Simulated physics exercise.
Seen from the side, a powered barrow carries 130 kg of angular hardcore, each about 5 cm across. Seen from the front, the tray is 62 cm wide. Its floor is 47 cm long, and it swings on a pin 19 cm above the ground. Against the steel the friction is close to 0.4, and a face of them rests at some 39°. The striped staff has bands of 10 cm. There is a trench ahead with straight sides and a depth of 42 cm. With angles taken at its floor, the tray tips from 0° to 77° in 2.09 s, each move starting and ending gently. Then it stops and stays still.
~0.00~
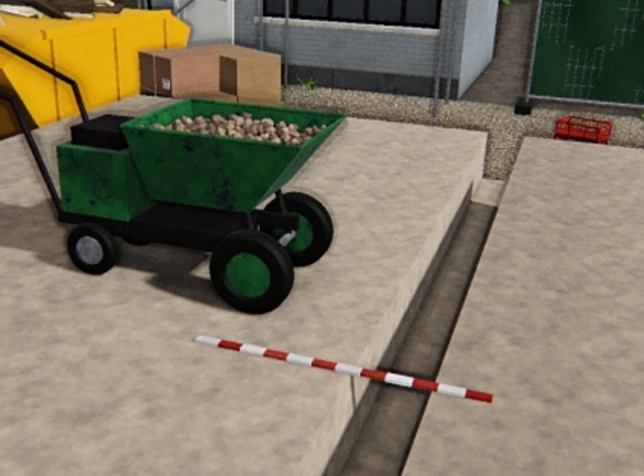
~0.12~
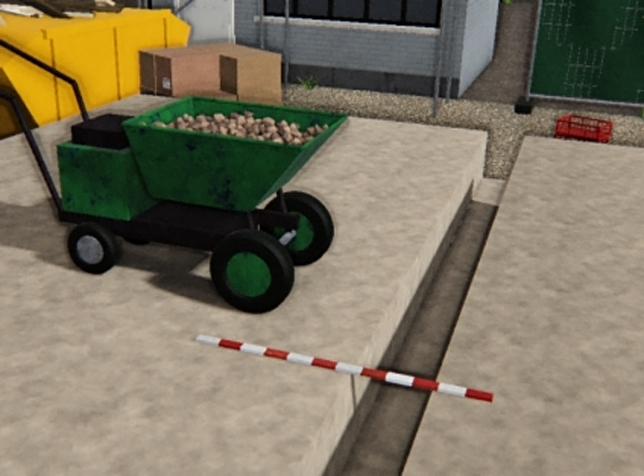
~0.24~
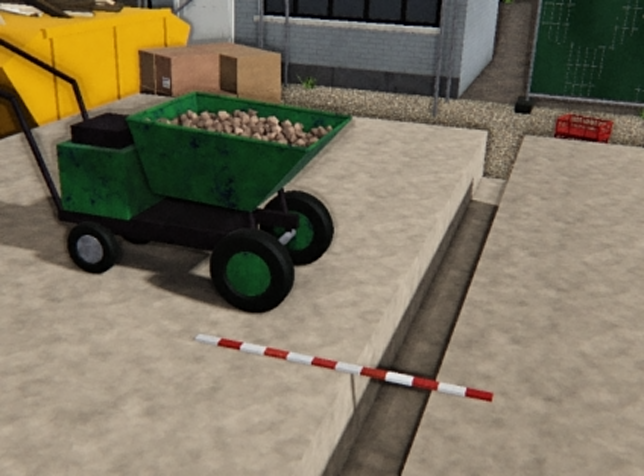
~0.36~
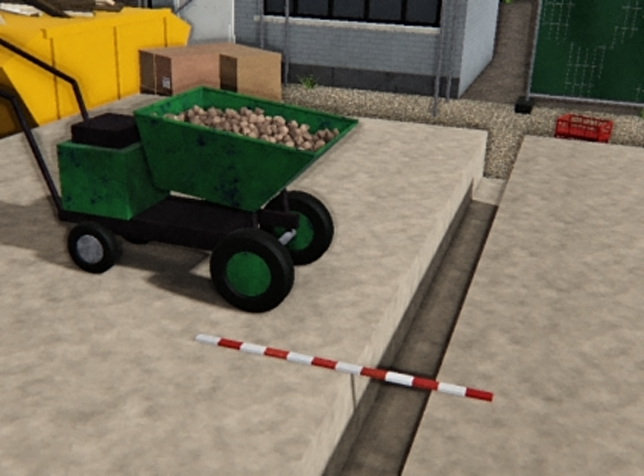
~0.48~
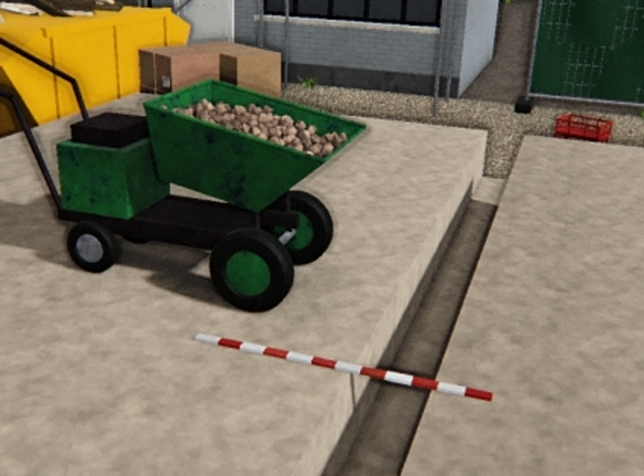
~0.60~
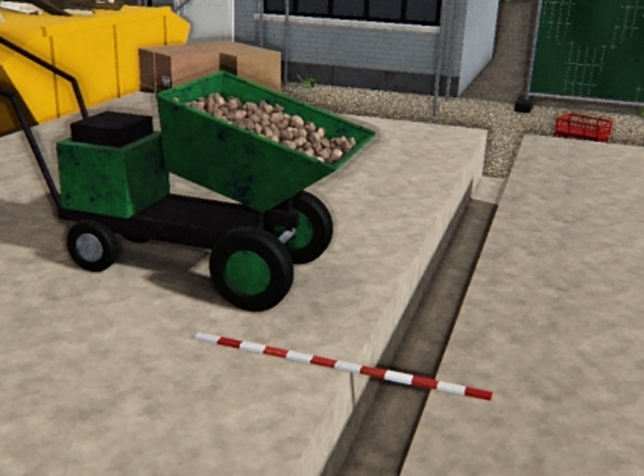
A green powered barrow with black wheels and a tray of pale brown stones stands at left on a concrete yard, seen from its side and slightly above. A yellow skip and brown box sit behind it, a red crate lies at right, and a red-and-white staff crosses a narrow trench. The tray slowly tilts forward to the right, its back rising, while the camera stays still.
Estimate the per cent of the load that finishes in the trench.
Roughly 96 percent.
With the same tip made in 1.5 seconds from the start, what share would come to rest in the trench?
About 95%.
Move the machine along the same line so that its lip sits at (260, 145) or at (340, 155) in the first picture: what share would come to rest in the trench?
Roughly 80 percent for the first, and 30 percent for the second.
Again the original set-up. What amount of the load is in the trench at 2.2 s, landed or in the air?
Roughly 40% by that time.
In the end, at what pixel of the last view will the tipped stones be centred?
In the last view, about (423, 369).
After 1.6 s the floor is at 65°; 100 % in the tray; the foremost stones are at (407, 260).
After 2.2 s the floor is at 77°; 55 % in the tray, 42 % in the trench, 3 % past the trench; the foremost stones are at (496, 341).
After 2.5 s the floor is at 77°; 28 % in the tray, 68 % in the trench, 4 % past the trench; the foremost stones are at (510, 329).
After 4.5 s the floor is at 77°; 0 % in the tray, 96 % in the trench, 4 % past the trench; the foremost stones are at (512, 330).
